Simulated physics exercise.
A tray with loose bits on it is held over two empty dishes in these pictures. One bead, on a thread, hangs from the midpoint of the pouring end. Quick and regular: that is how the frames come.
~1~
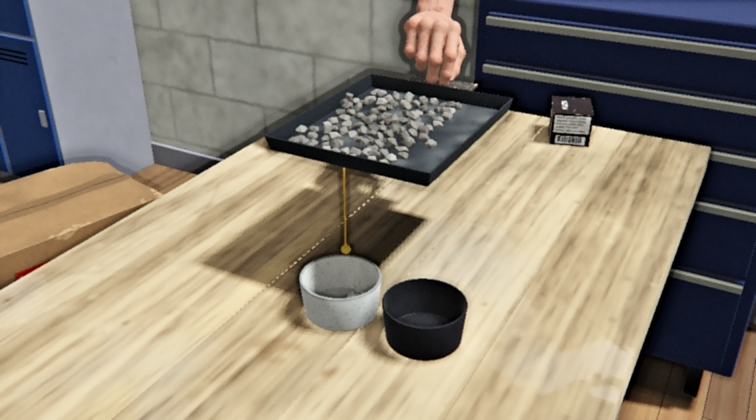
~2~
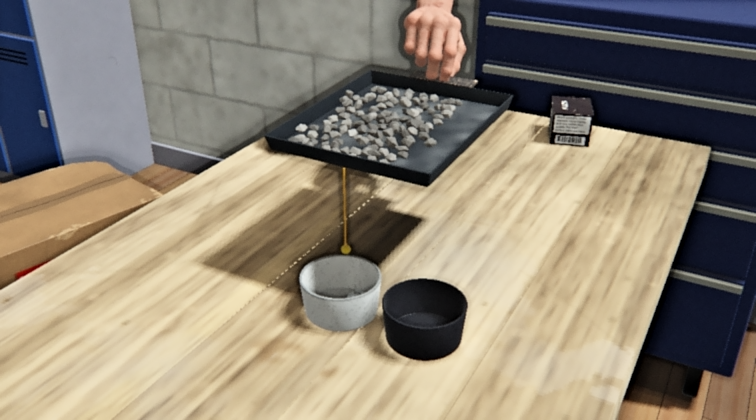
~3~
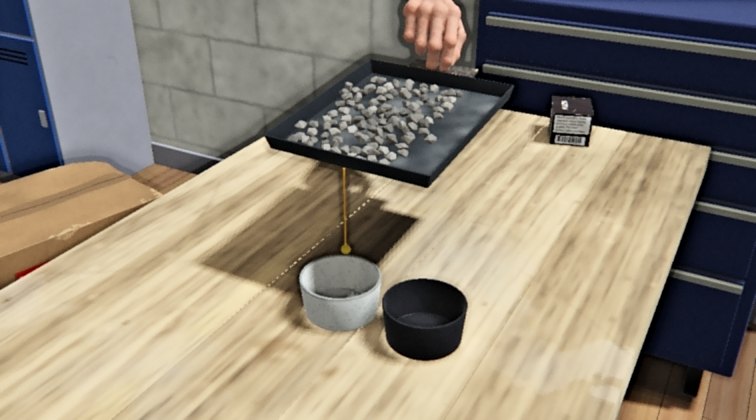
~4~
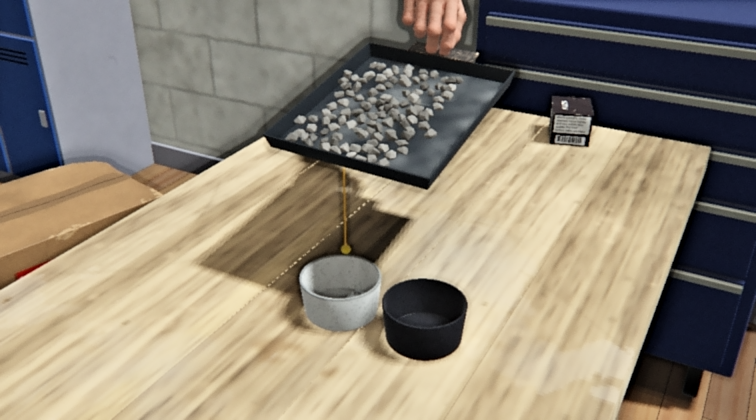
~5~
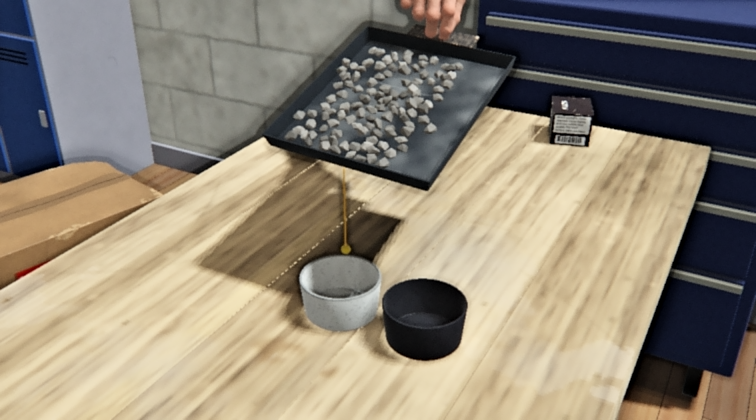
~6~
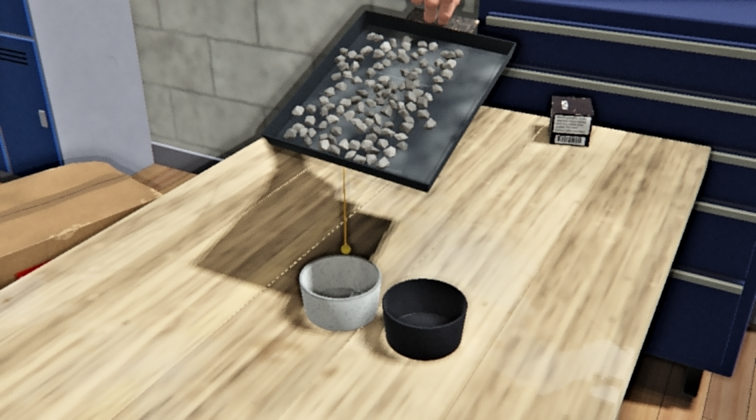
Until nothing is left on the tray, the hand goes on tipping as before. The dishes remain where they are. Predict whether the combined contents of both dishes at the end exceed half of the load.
Between them the dishes get the bulk of it.
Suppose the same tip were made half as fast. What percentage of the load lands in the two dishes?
Close to 70 in a hundred.
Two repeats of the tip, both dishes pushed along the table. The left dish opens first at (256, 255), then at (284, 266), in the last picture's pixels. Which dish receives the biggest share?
The first try favours the rightmost one, and the second try favours the rightmost one.
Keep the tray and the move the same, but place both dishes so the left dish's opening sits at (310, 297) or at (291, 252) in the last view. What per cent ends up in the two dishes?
Around 40 and around 30 per cent, in that order.
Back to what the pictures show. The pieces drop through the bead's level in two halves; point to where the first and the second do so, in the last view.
I'd say close to (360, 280) at first and close to (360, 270) later on.
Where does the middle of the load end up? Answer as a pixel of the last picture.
Close to (365, 320) in the last picture.
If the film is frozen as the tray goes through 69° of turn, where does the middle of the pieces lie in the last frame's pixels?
The load is centred near (361, 158).
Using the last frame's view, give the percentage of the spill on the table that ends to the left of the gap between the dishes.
Near 80 in a hundred.
Just after the last frame, tray tipped steeply; the larger part on the tray; about a tenth in the air.
A moment on, tray tipped past a quarter turn; about a tenth on the tray; roughly a quarter in the right dish; roughly a quarter in the left dish; roughly a quarter outside both; roughly a quarter in the air.
Further on, tray tipped past a quarter turn; roughly a third in the right dish; roughly a third in the left dish; roughly a third outside both.
When it is over, tray tipped past a quarter turn; roughly a third in the right dish; roughly a third in the left dish; roughly a third outside both.
